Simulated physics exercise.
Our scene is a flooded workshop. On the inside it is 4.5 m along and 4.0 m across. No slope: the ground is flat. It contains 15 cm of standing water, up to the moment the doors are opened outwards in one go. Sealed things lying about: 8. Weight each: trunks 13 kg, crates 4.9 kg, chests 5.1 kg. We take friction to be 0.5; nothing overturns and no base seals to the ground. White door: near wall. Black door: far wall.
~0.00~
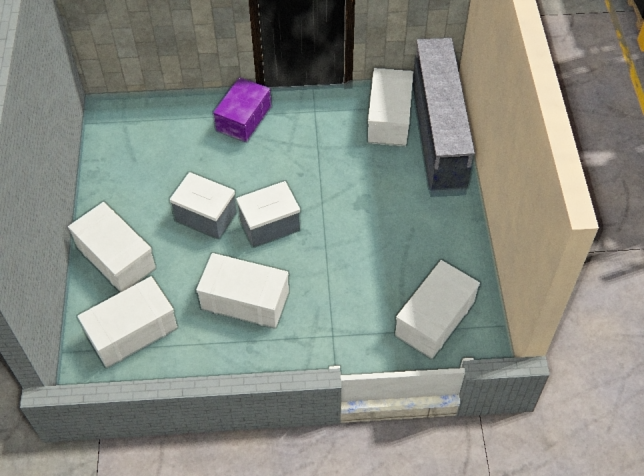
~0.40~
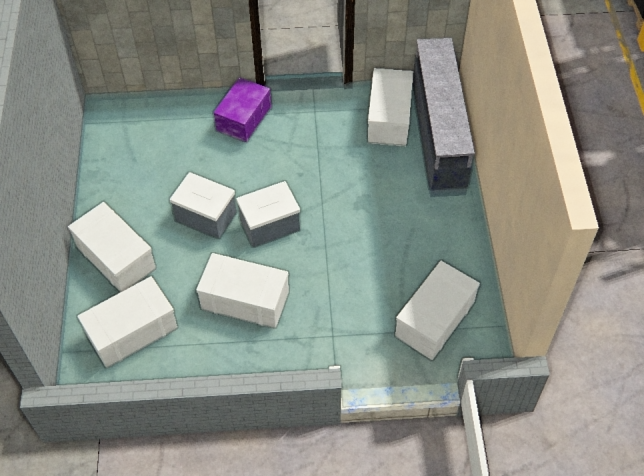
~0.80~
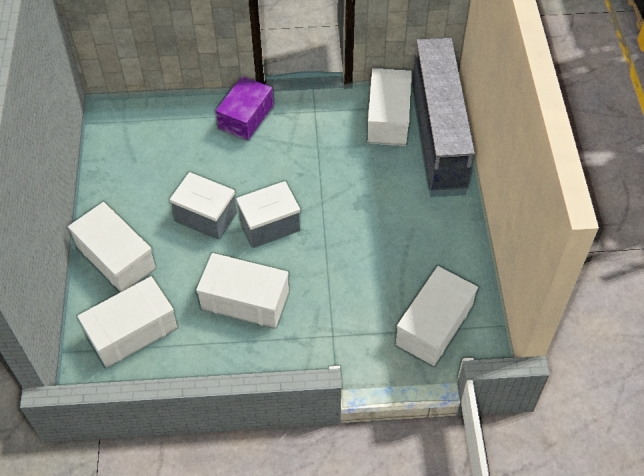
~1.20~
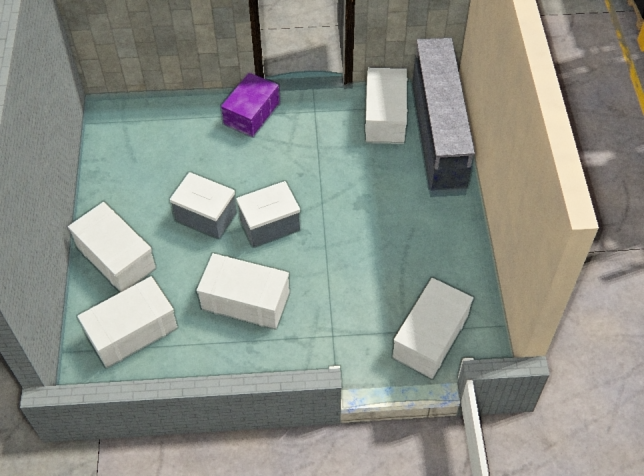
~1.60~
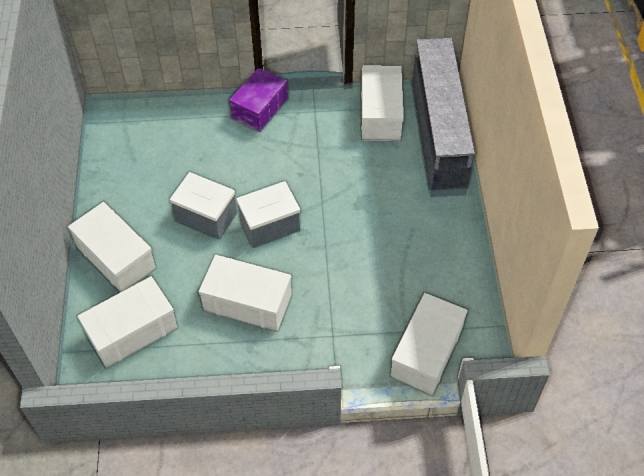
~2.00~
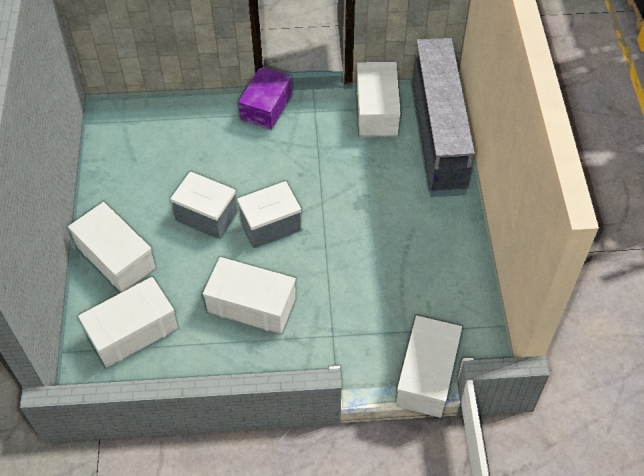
A flooded workshop's doors open, then the purple crate and a few white blocks drift slightly.
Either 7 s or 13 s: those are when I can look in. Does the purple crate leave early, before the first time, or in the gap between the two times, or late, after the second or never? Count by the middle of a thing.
Early.
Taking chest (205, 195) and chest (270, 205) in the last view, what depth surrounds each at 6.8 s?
Roughly 10 and 10 cm.
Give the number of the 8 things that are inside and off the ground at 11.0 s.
The number is 4.
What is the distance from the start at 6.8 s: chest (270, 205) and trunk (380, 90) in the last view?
Log: Item 1 = 60 cm; item 2 = 80 cm.
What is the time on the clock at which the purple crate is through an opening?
It gets out at about 3.5 s.
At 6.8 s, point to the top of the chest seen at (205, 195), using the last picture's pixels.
(258, 184), give or take.
After 3.0 s the purple crate is near (289, 78), 0.6 m from its start, afloat; 1 of 8 are out; 7 afloat.
After 6.8 s the purple crate has gone out (at 3.6 s); 2 of 8 are out; 6 afloat.
After 11.0 s the purple crate has gone out (at 3.6 s); 4 of 8 are out; 4 afloat.
After 15.0 s the purple crate has gone out (at 3.6 s); 4 of 8 are out; 4 afloat.
